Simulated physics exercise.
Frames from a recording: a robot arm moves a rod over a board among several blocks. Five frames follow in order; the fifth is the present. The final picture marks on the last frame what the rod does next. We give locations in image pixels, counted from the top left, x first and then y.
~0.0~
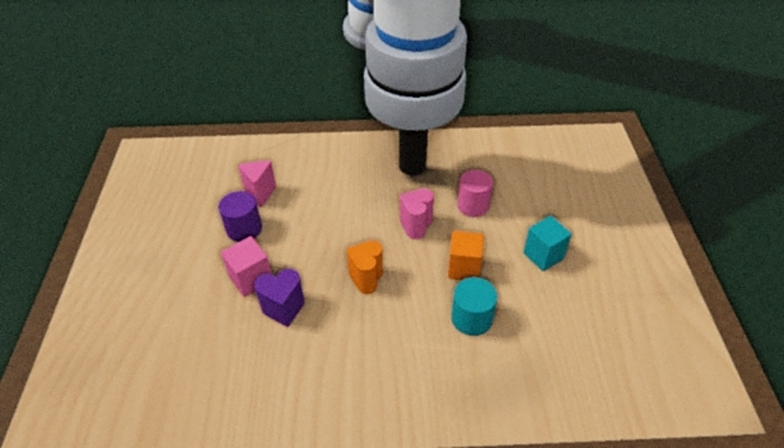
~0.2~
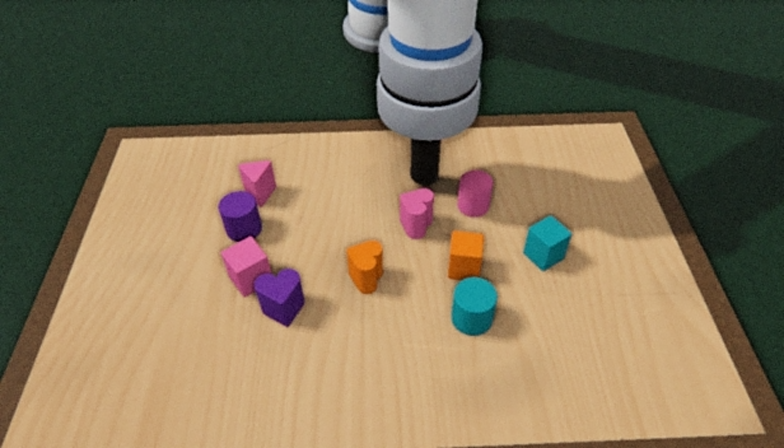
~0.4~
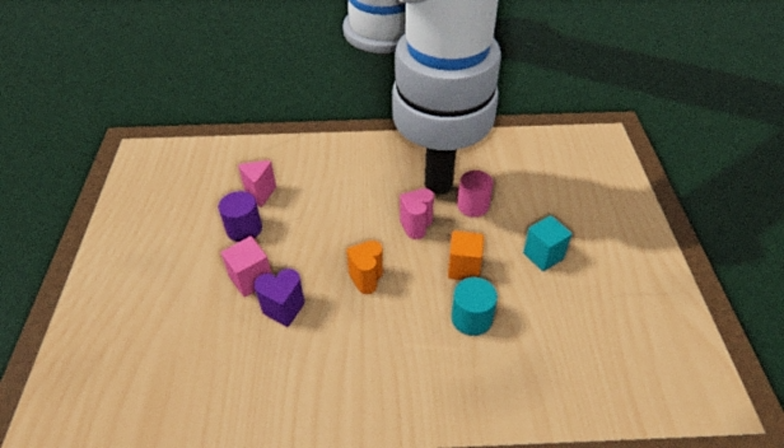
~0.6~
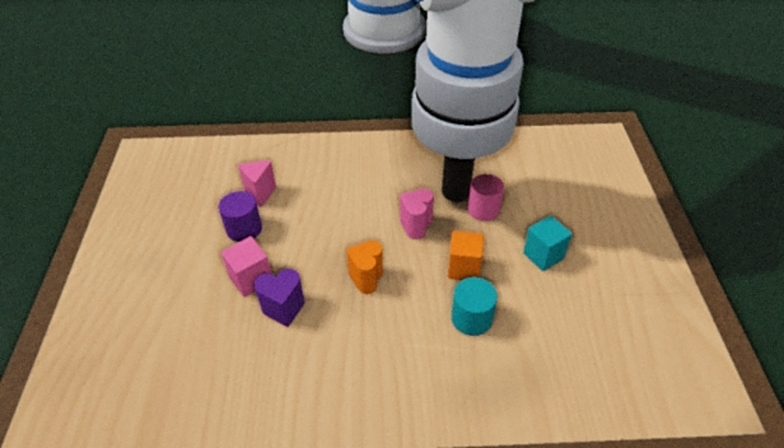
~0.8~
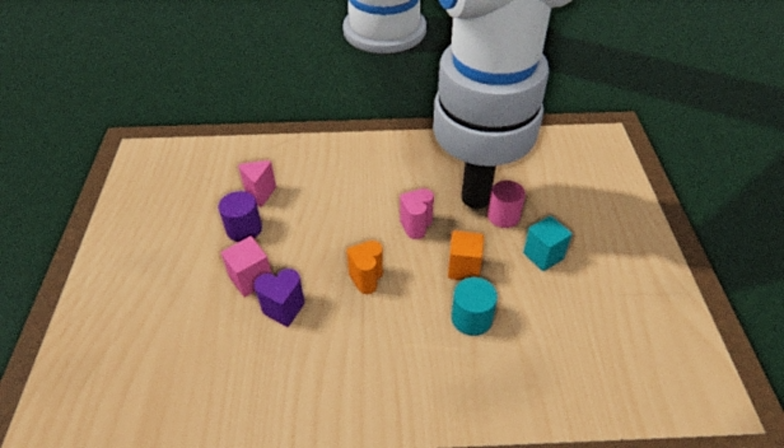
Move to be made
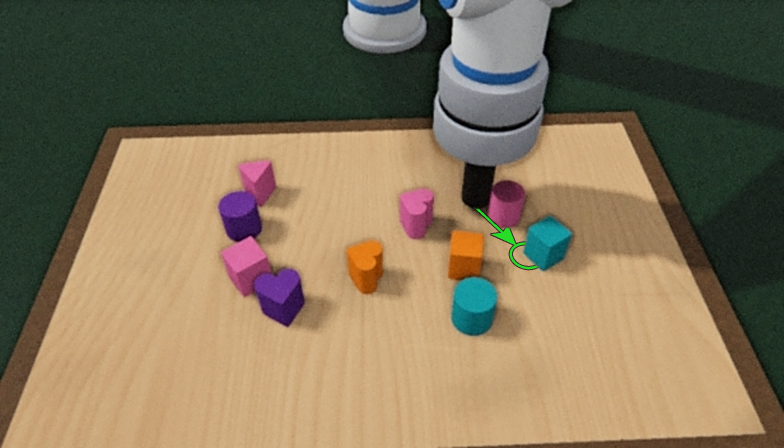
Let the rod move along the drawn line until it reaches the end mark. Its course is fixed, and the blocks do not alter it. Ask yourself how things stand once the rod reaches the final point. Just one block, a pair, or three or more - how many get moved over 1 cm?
It's going to be two.
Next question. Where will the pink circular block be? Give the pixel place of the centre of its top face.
I'd expect the centre of its top face to be at (544, 204).
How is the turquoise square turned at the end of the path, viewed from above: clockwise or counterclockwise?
It goes anticlockwise.
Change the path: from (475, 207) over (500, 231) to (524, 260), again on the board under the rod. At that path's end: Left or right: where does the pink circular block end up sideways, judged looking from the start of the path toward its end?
The shift is leftward.
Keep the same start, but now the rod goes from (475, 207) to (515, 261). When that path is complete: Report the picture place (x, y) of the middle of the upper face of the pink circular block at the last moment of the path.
At (530, 202).
The line goes from (475, 207) to (527, 256).
The first path, step by step. Halfway along, rod at (502, 223); pink circular block at (538, 202).
At the end, rod at (529, 248); orange square unmoved; pink circular block at (544, 204); turquoise square at (568, 238), turned 20° anticlockwise.
